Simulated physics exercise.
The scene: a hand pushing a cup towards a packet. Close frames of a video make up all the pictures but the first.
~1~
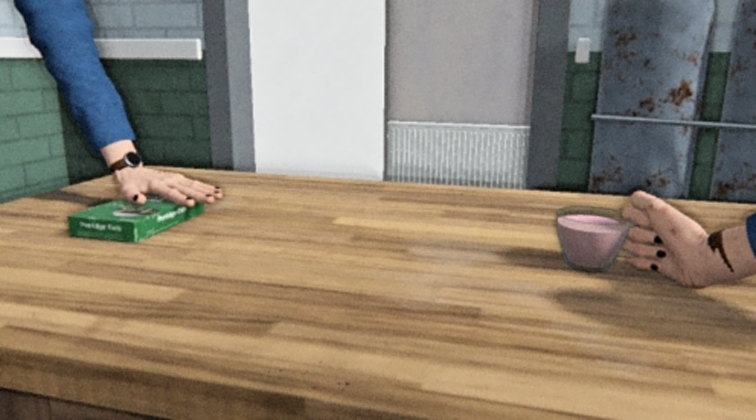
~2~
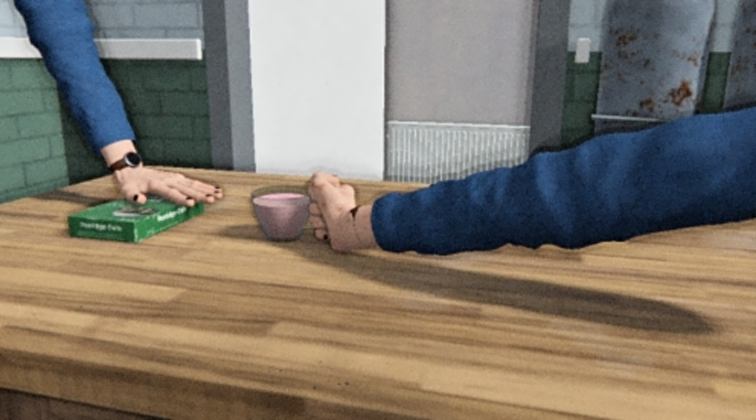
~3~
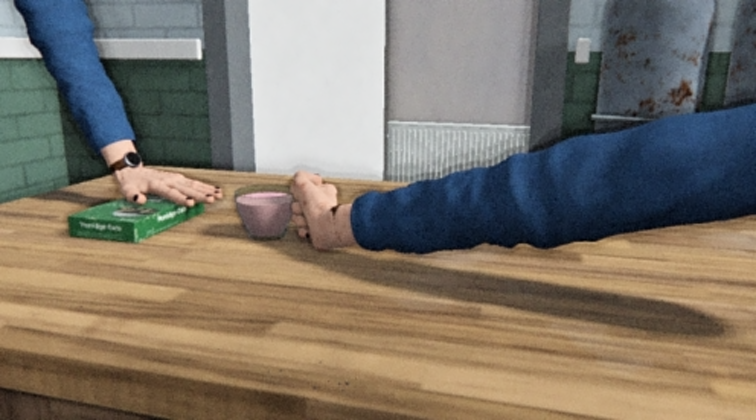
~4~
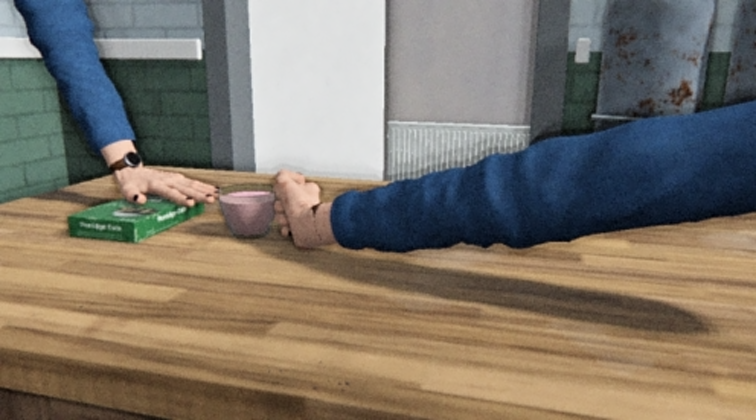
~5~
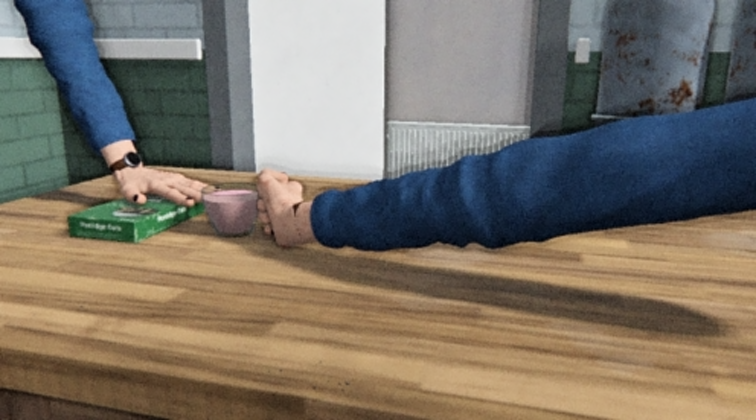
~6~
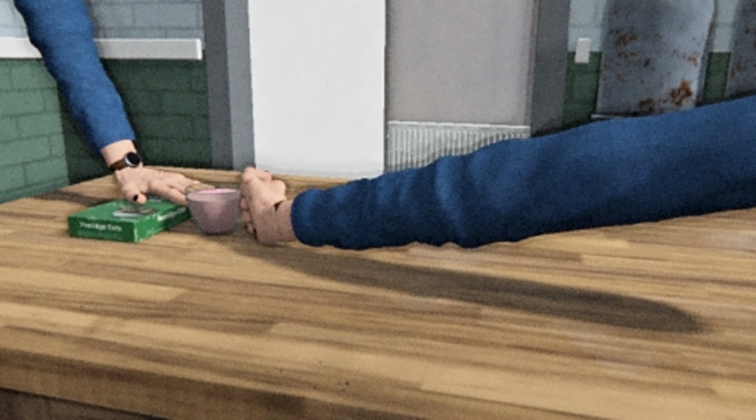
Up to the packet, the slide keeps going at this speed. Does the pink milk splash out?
Yes.
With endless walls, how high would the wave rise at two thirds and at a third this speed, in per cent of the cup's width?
Peak rise: 20 percent, then 10 percent.
Shortly, the cup meets the packet.
Then, the pink milk surges up the wall; it has lost some.
At the finish, the cup stands at the packet; it has lost some.
